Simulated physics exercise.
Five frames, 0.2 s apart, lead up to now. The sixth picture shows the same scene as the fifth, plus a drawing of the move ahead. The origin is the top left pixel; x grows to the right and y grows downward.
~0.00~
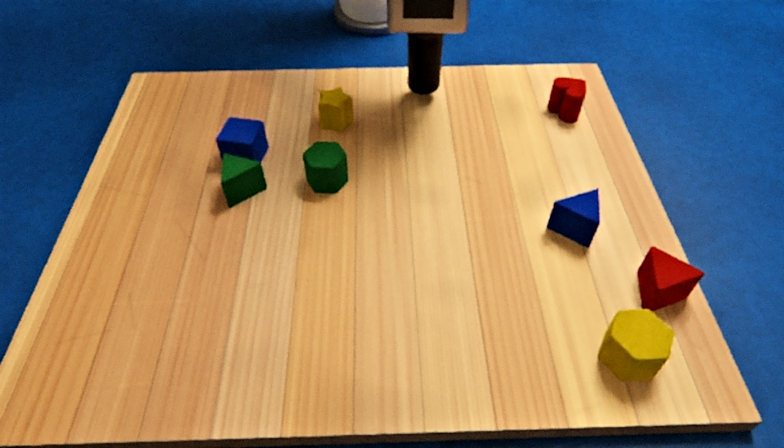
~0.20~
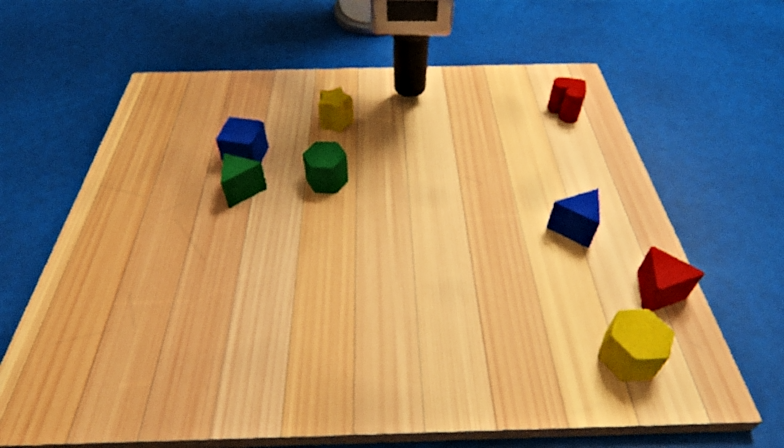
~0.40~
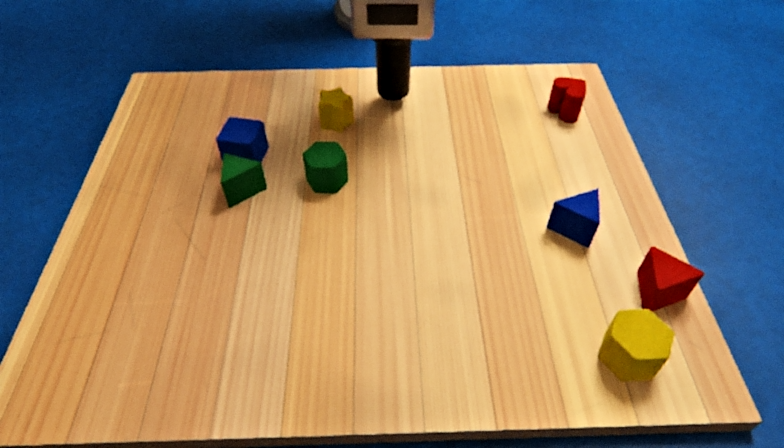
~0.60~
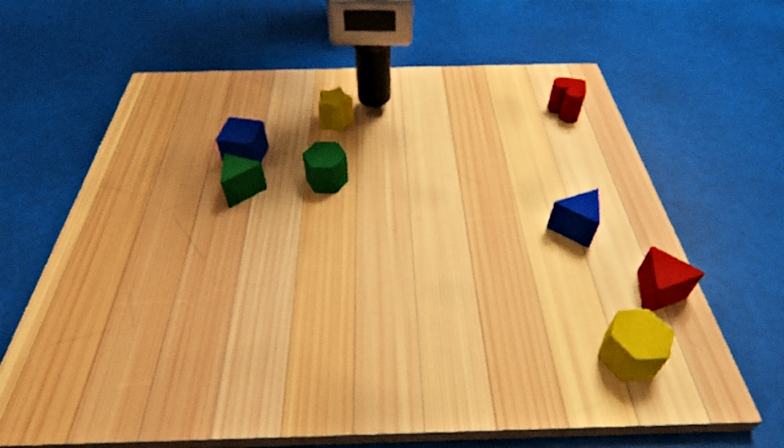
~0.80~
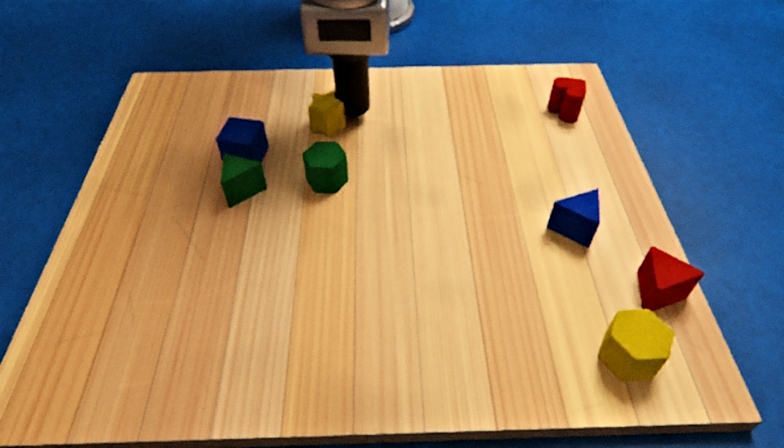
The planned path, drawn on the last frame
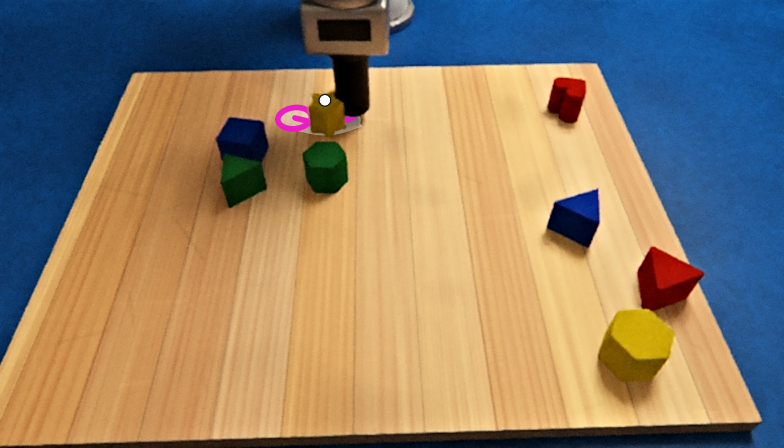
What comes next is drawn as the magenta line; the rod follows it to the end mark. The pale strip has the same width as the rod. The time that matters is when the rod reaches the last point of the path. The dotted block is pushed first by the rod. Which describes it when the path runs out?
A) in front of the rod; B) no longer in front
B: No longer in front.
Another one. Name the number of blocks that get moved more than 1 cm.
Expect one.
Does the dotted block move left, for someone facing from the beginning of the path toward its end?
Yes.
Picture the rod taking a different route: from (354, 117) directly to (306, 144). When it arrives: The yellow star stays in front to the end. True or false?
The statement is true.
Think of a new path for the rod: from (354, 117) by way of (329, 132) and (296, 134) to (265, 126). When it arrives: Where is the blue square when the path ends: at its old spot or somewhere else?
When the path is over, the blue square has left its spot.
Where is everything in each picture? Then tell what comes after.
Tip of the rod at (423, 86), middles of tops, blue square at (240, 130), yellow star at (334, 96), in the first picture.
Rod at (410, 88), nothing pushed, in the second picture.
Rod at (393, 92), nothing pushed, in the third picture.
Rod at (374, 98), nothing pushed, in the fourth picture.
Rod at (354, 108), blue square at (240, 130), yellow star at (325, 100), in the fifth picture.
The line goes from (354, 117) by way of (335, 123) and (314, 123) to (295, 118); the dot is on the yellow star.
On the path given first. Halfway along, rod at (323, 115); yellow star at (294, 109).
At the end, rod at (293, 109); blue square unmoved; yellow star at (278, 111), turned 45° anticlockwise.
